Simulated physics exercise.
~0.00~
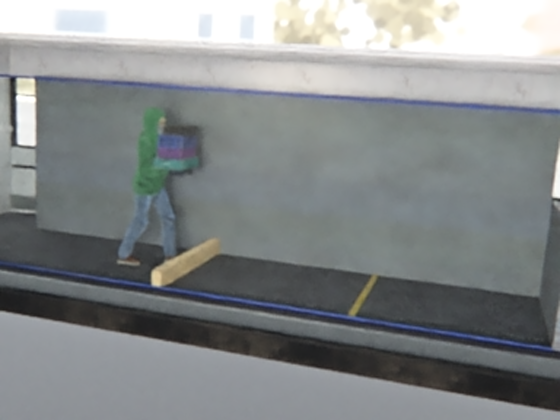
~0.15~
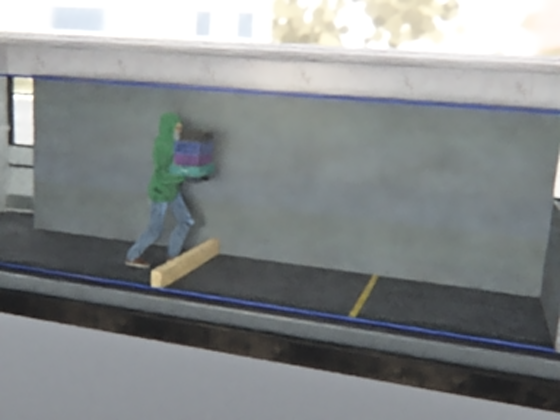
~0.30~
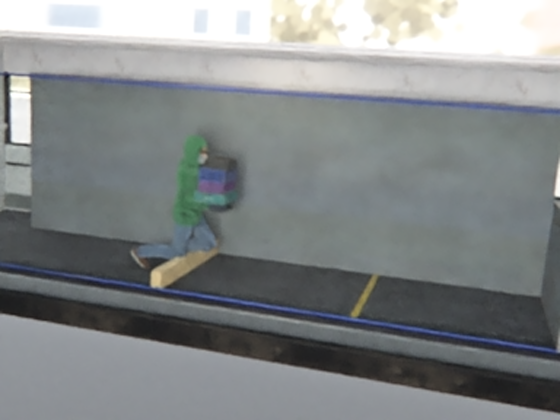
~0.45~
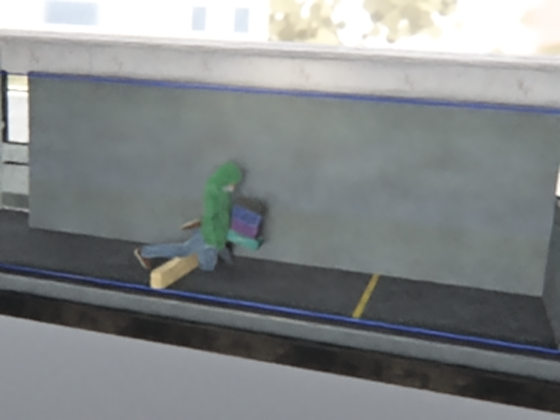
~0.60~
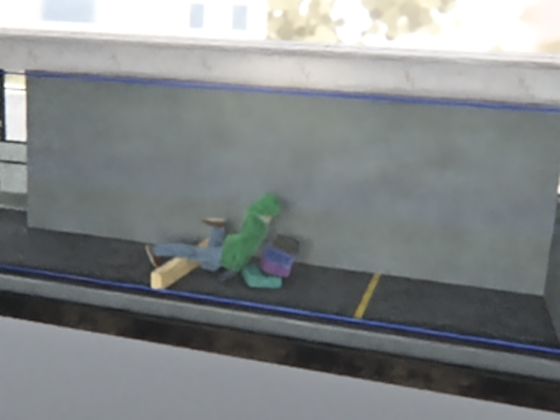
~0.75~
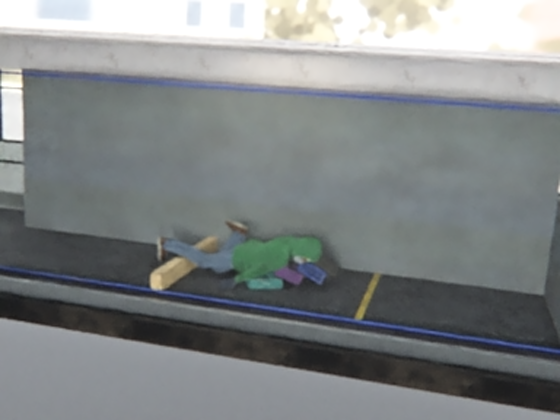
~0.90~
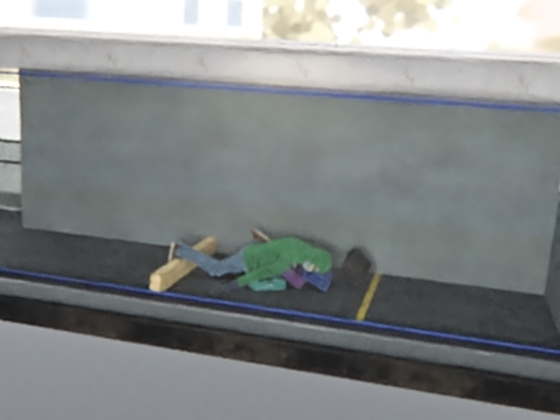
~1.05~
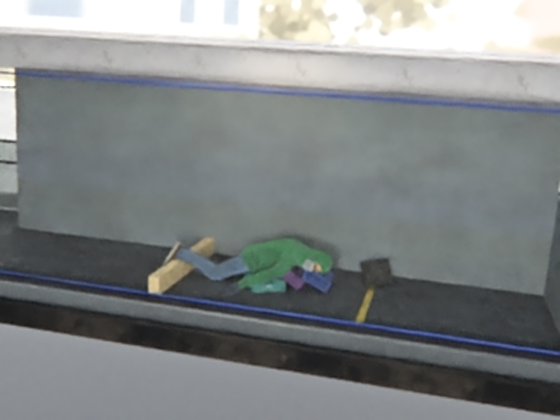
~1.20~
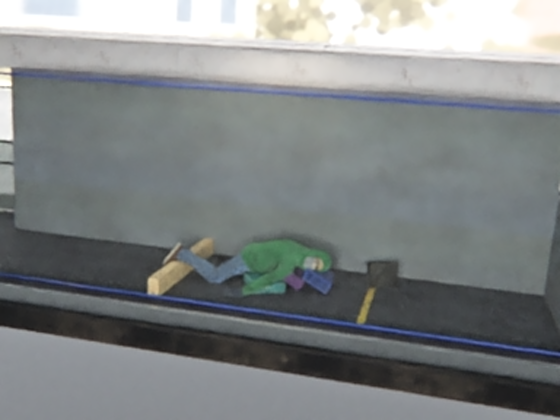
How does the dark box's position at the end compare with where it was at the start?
At the start it is on top of the stack held in the figure's arms, left of the yellow line. By the end it is lying on the floor farther right, just past the line and apart from the fallen figure.
